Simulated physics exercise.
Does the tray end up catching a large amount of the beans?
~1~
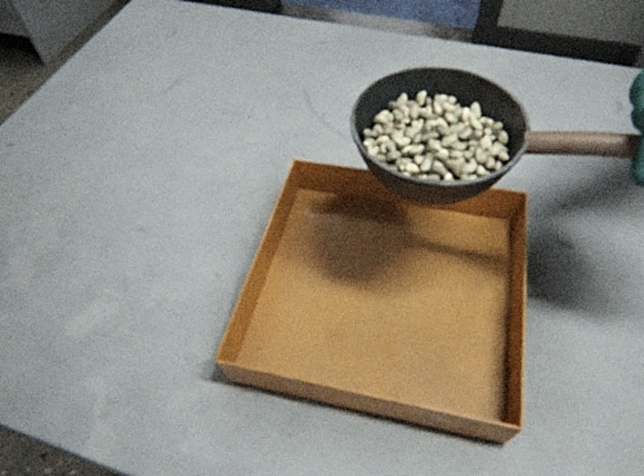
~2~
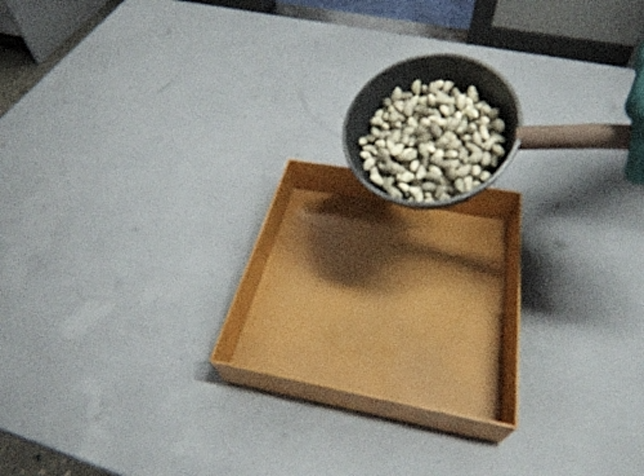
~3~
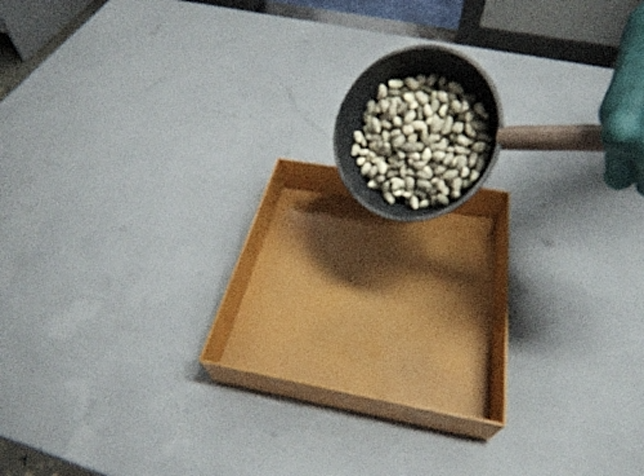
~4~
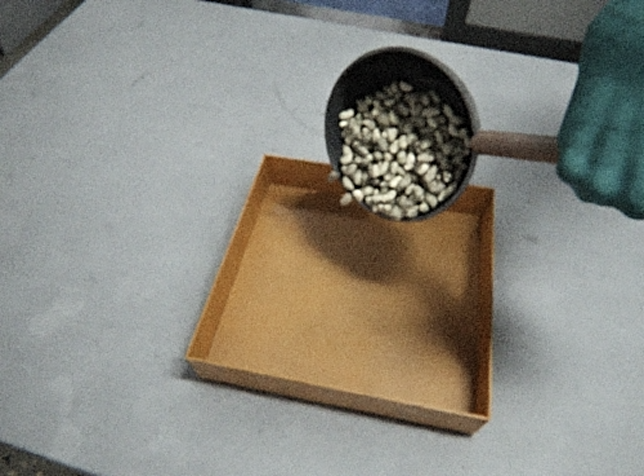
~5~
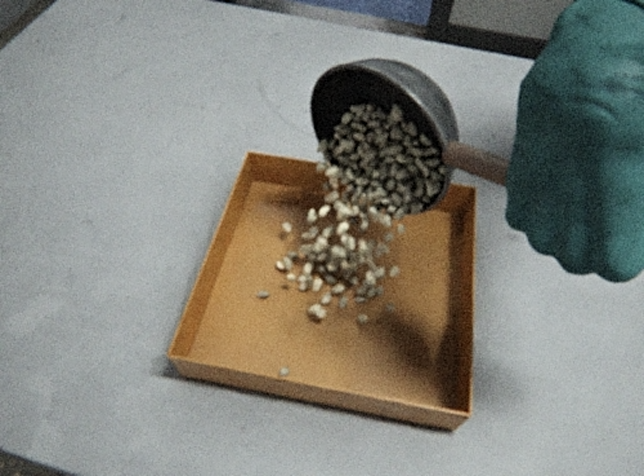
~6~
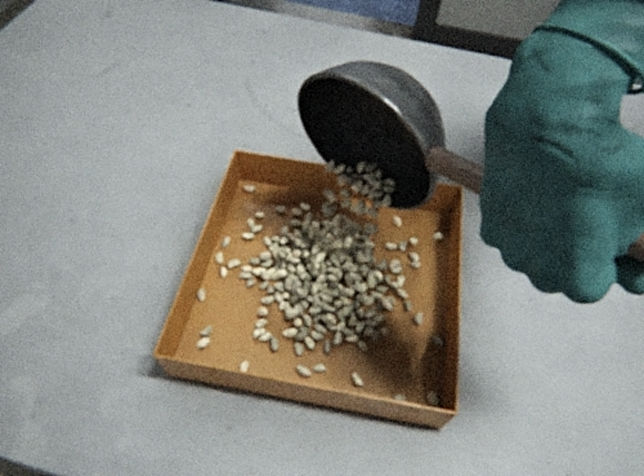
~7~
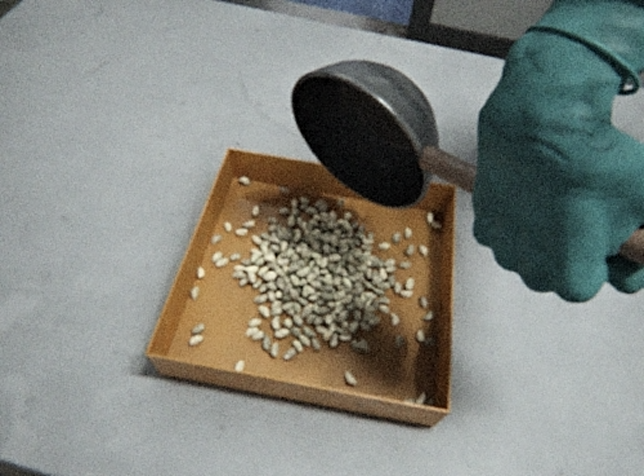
Yes, the tray caught a large amount of the beans, which lay in a broad heap with some scattered around it, while the ladle was left empty.
